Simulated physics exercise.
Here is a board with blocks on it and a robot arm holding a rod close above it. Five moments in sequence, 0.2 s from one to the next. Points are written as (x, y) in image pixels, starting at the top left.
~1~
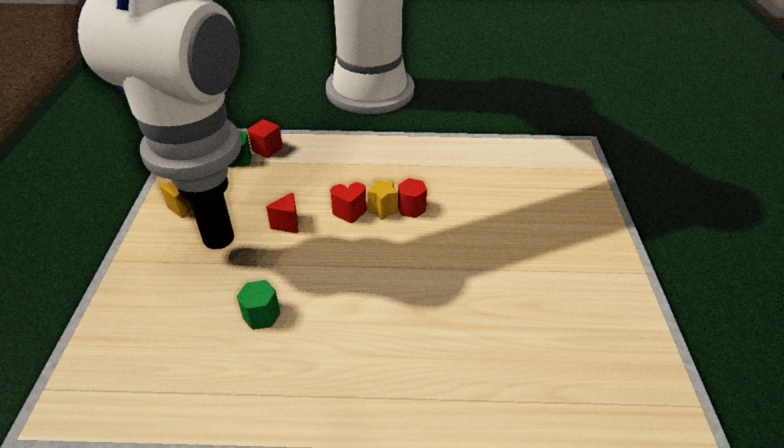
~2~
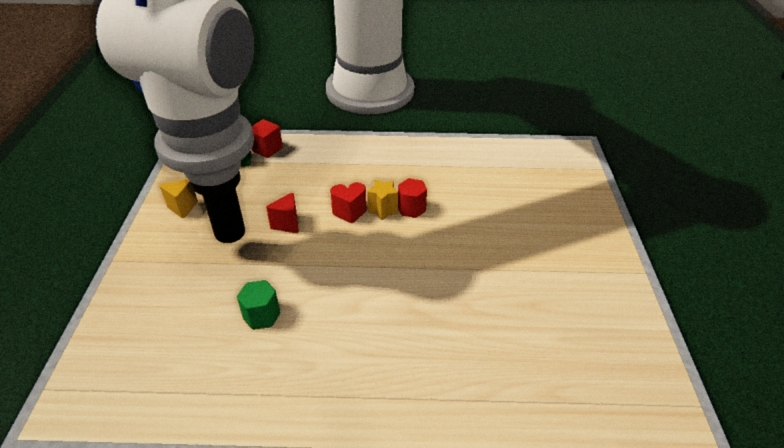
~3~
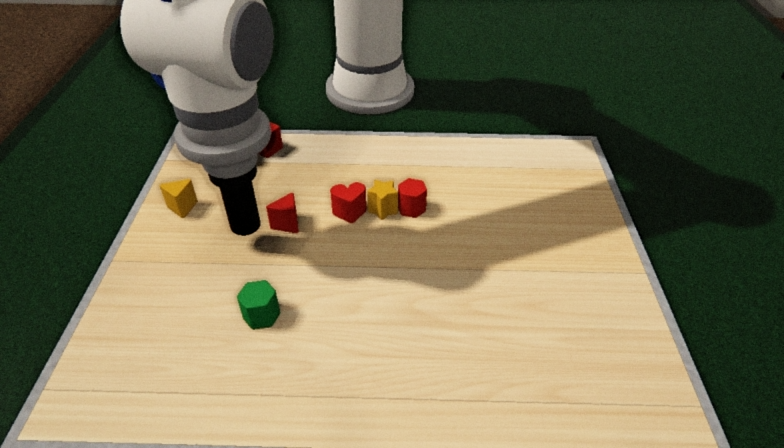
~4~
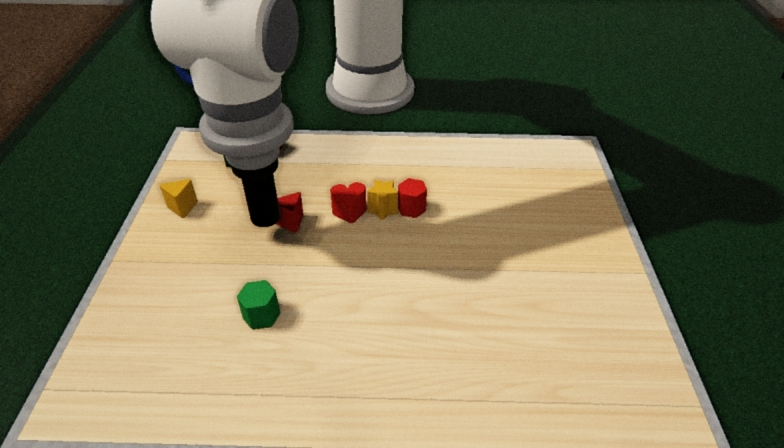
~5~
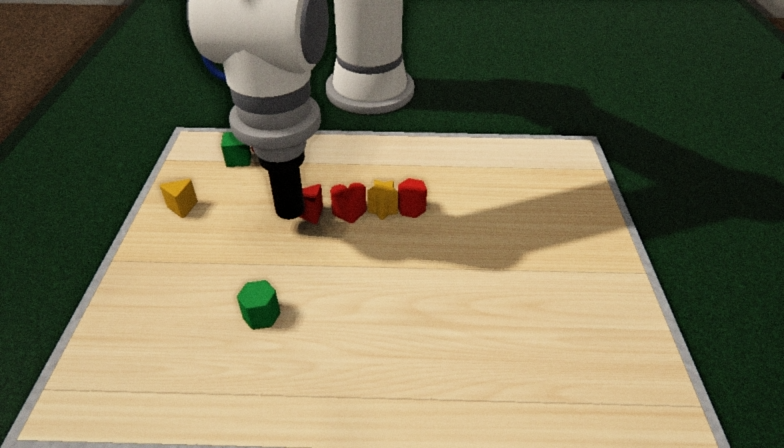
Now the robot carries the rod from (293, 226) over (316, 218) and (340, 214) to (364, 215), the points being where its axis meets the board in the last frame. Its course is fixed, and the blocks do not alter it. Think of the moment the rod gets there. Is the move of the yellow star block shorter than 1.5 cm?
Going by the path, no.
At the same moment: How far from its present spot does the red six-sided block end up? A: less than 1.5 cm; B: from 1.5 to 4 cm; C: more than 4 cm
My pick is B.
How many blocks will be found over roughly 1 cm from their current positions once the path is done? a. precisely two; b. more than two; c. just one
b
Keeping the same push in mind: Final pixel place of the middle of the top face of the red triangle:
I expect it at (332, 176).
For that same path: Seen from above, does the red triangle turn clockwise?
Final answer: No.
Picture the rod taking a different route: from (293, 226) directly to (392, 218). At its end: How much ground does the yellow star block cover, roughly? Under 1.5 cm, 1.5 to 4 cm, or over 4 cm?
The best fit is 1.5 to 4 cm.
On the path given first. Halfway along, rod at (327, 200); red triangle at (329, 177); red heart-shaped block at (354, 187), turned 35° clockwise.
At the end, rod at (364, 200); red triangle at (332, 176), turned 25° anticlockwise; red heart-shaped block at (381, 179); yellow star block at (403, 188), turned 20° clockwise; red six-sided block at (429, 188), turned 20° anticlockwise.
